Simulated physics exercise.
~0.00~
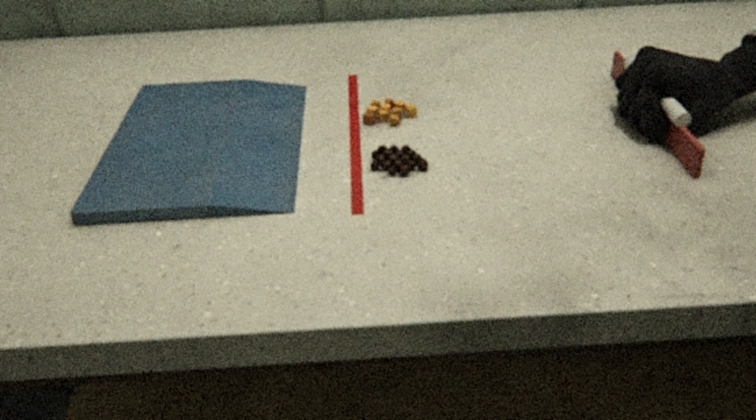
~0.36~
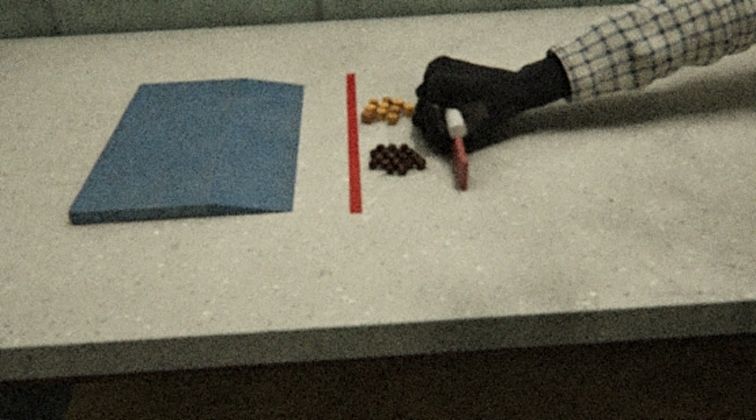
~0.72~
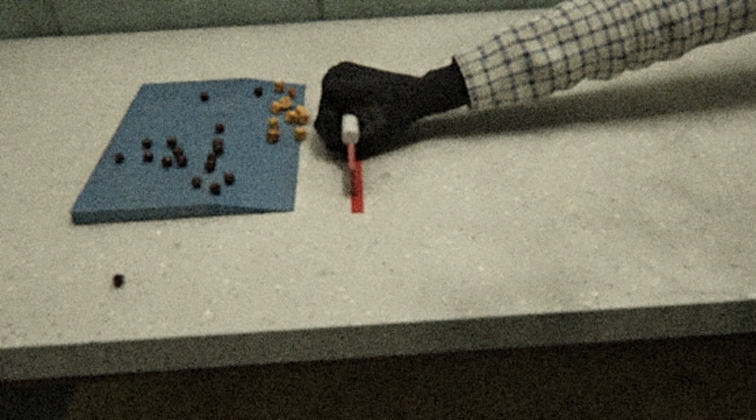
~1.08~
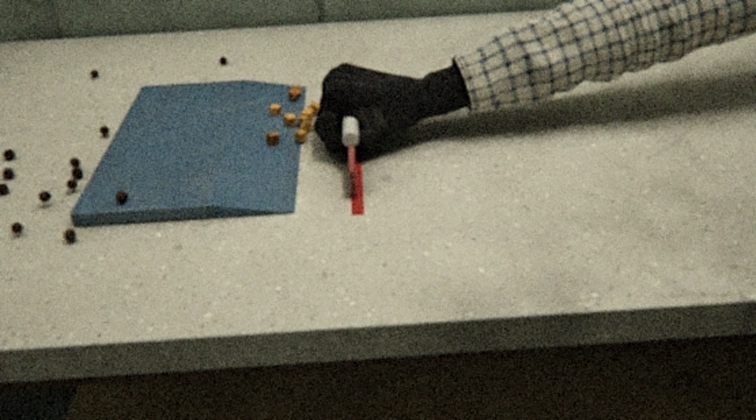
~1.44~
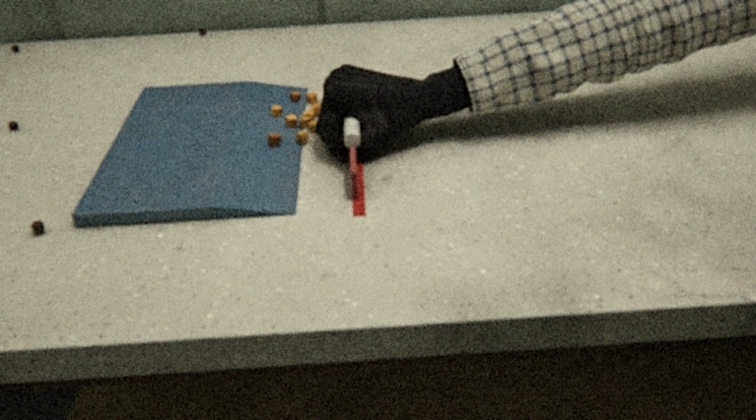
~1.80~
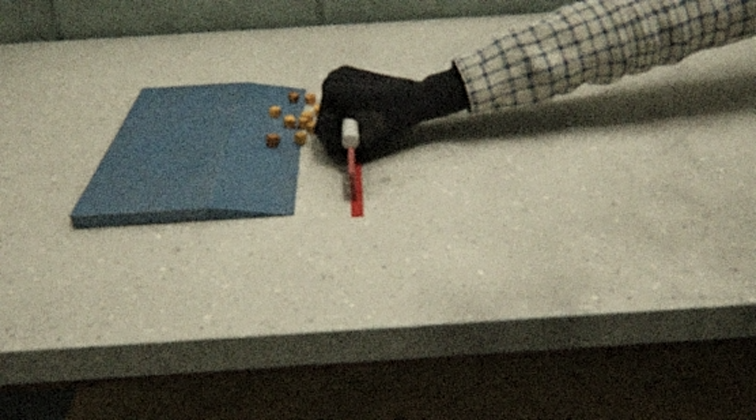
A black-gloved hand in a checked sleeve holds a reddish scraper with a white handle at the right of a pale speckled counter, seen from slightly above. To the left lie a blue ramp, a red tape line, and two small clusters, yellowish-orange pieces behind dark ones. The hand sweeps the scraper left, shoving both lots across the tape, and stops sharply on it. The dark pieces scatter over the ramp, roll past its far side and leave view. The orange pieces stay bunched at the ramp's right edge, some on it, the rest short of it.
